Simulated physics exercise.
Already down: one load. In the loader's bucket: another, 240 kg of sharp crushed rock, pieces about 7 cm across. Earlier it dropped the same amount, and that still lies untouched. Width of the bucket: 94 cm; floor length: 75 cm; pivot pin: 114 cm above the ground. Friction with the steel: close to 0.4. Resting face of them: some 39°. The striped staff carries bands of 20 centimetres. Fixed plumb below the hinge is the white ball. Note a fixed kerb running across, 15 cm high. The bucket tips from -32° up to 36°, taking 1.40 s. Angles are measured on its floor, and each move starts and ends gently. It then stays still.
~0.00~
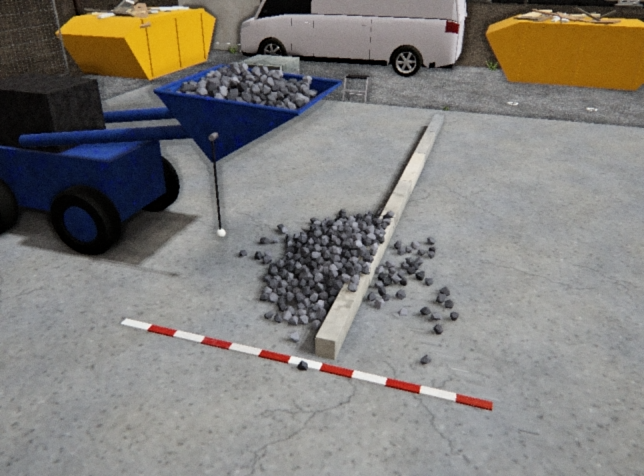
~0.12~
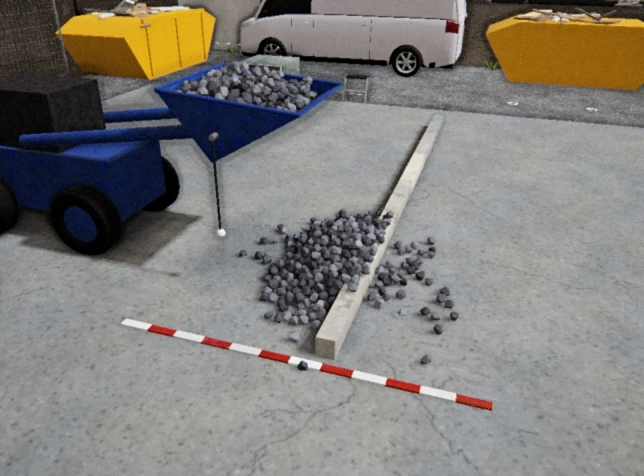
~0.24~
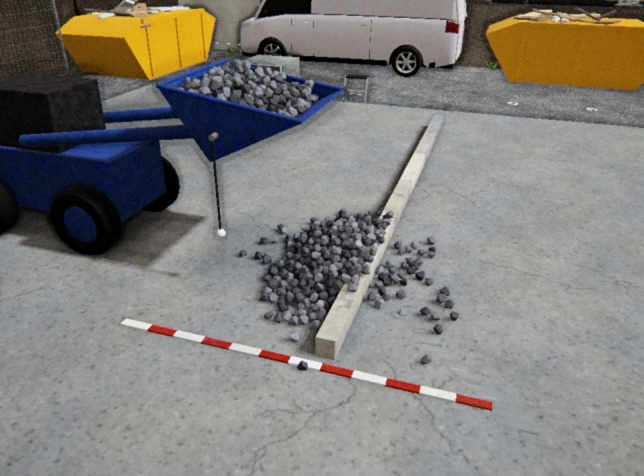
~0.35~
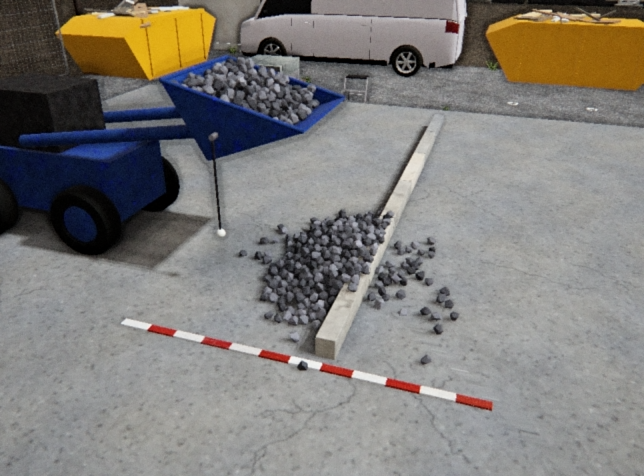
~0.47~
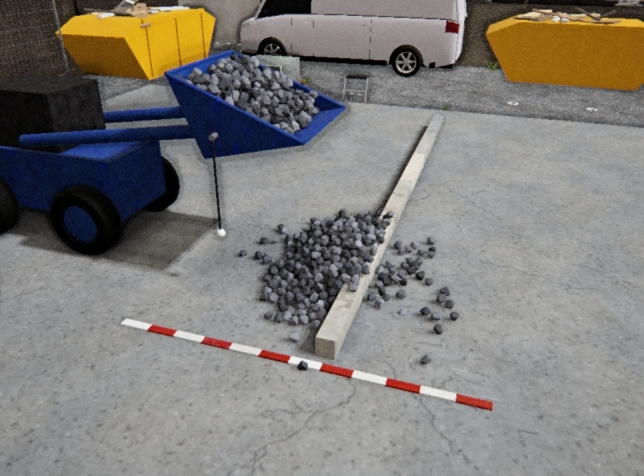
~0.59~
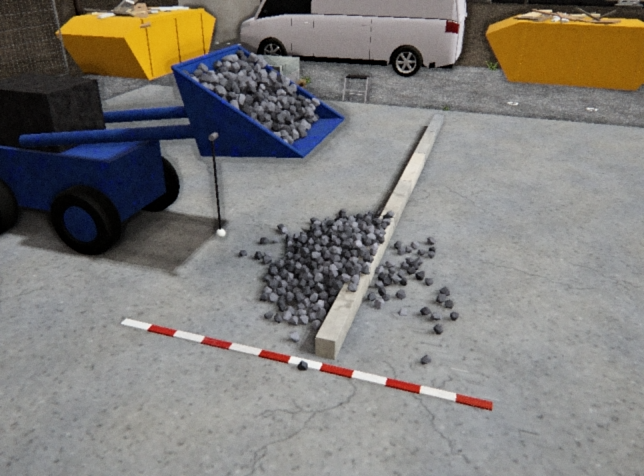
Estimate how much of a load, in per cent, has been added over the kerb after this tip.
Roughly 18 per cent of a load has been added.
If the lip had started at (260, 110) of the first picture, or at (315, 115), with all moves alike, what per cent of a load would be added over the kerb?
Case one about 0 %, case two about 45 %.
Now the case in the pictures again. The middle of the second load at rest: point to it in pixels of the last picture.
(335, 245).
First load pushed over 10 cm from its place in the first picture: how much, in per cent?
The answer is about 5 per cent.
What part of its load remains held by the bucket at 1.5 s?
About 65 per cent.
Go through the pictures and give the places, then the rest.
In the first frame, the bucket is at -32°, its lip at (299, 113); the top of the load is at (244, 71). The earlier load is highest near (347, 236), 29 cm above ground level, 93 % on this side of the kerb, 7 % over the kerb.
In the second frame, the bucket is at -31°, its lip at (300, 116); the top of the load is at (240, 70); the stones move at 0.1 m/s on average.
In the third frame, lip at (301, 122), floor tilted -27°, highest stones at (243, 69); the stones move at 0.2 m/s on average.
In the fourth frame, the bucket is at -21°, its lip at (303, 132); the top of the load is at (234, 67); the stones move at 0.2 m/s on average.
In the fifth frame, lip at (304, 144), floor tilted -14°, highest stones at (233, 63); the stones move at 0.3 m/s on average.
In the sixth frame, lip at (304, 157), floor tilted -6°, highest stones at (234, 62); the stones move at 0.3 m/s on average.
After 1.0 s the floor is at 25°; in per cent of one load, 100 in the bucket, 94 on this side of the kerb, 7 over the kerb; the foremost stones are at (439, 315).
After 1.5 s the floor is at 36°; in per cent of one load, 63 in the bucket, 131 on this side of the kerb, 7 over the kerb; the foremost stones are at (439, 315).
After 1.9 s the floor is at 36°; in per cent of one load, 19 in the bucket, 171 on this side of the kerb, 10 over the kerb; the foremost stones are at (439, 315).
After 4.3 s the floor is at 36°; in per cent of one load, 0 in the bucket, 176 on this side of the kerb, 24 over the kerb; the foremost stones are at (457, 299). Net gain over the kerb, 18.
